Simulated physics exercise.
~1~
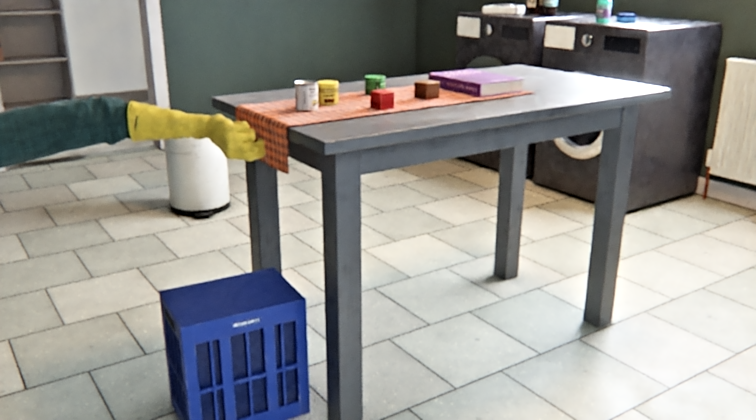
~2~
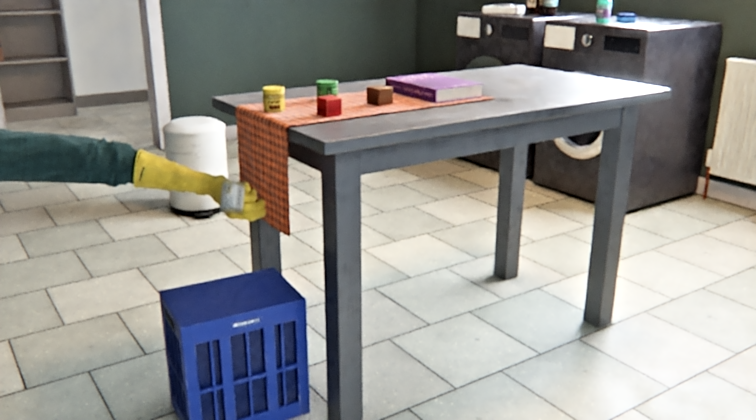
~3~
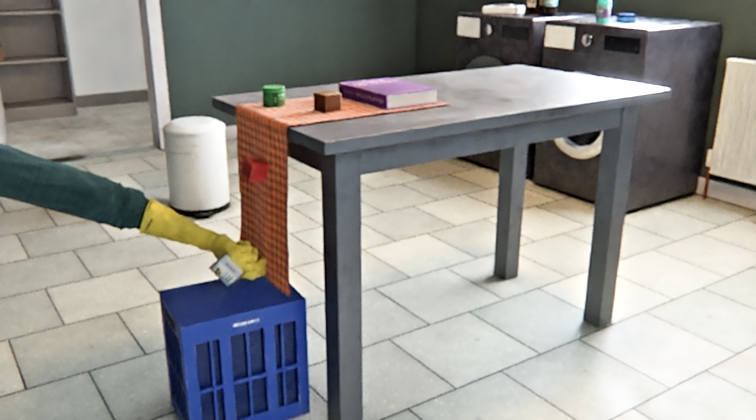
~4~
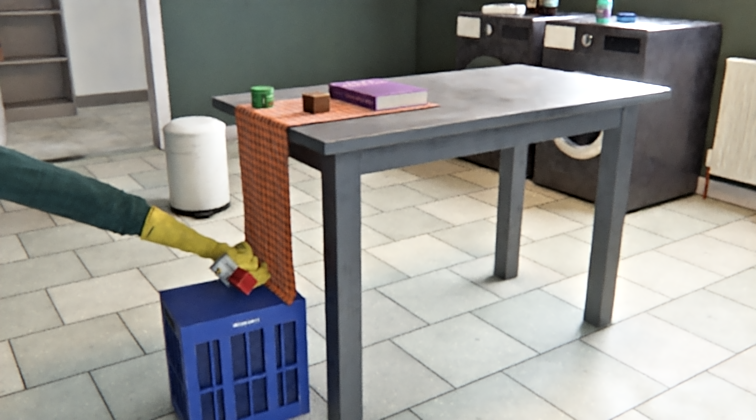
To begin with, an orange checked runner lies across a grey table, holding a white can, a yellow pot, a green pot, a red cube, a brown cube and a purple book, while a yellow-gloved hand grips its end above a blue crate. The hand draws the cloth down to the left, and the can goes over the edge, ending upside down by the glove. As the pull continues, the yellow pot leaves the tabletop and the red cube tumbles down beside the hanging cloth. Finally the hem rests at the crate, the red cube by the glove, with the green pot, brown cube and book still on the table.
